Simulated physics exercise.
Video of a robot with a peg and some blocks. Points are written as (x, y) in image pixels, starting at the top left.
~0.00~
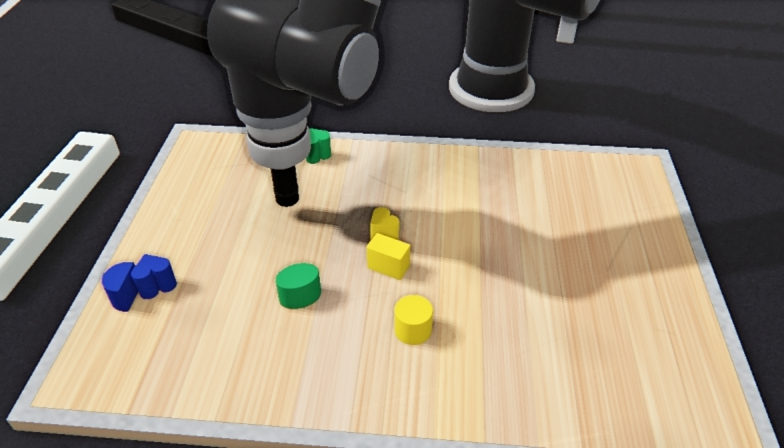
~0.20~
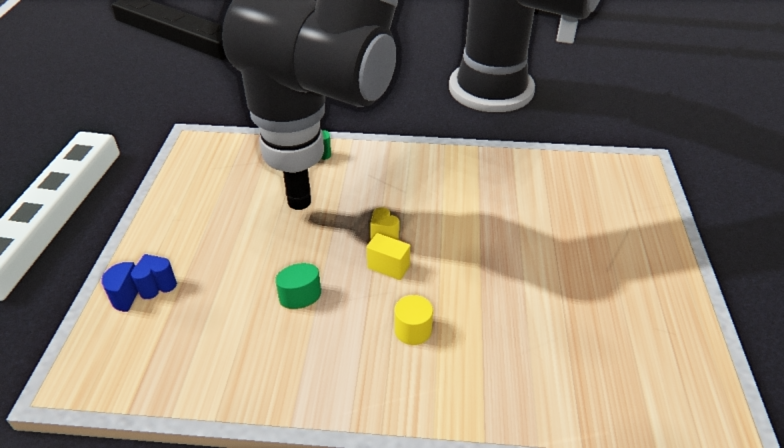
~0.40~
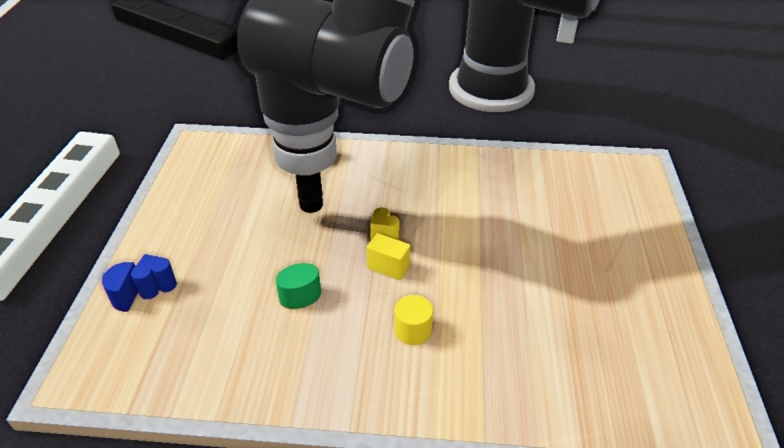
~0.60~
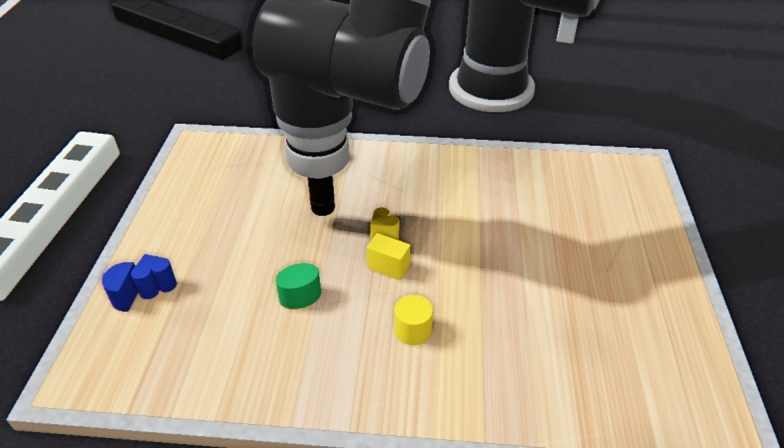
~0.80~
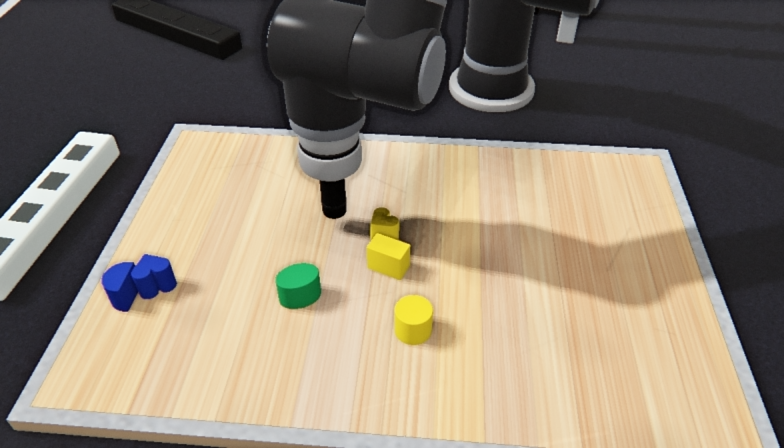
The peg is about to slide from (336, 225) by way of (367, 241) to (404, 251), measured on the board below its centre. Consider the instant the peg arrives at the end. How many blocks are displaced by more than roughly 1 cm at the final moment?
Expect one.
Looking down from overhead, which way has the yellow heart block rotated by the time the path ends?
The sense of turning is anti-clockwise.
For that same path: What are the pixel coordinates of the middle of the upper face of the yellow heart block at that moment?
That would be at about pixel (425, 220).
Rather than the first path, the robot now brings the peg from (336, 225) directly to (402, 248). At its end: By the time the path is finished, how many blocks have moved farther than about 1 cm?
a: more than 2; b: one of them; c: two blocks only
b
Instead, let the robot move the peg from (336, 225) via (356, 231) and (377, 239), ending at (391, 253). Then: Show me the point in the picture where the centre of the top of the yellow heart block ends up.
It should be at about (417, 232).
On the path given first. Halfway along, peg at (366, 228); yellow heart block at (391, 218), turned 15° anticlockwise.
At the end, peg at (405, 238); yellow heart block at (425, 220), turned 55° anticlockwise; yellow oblong still.
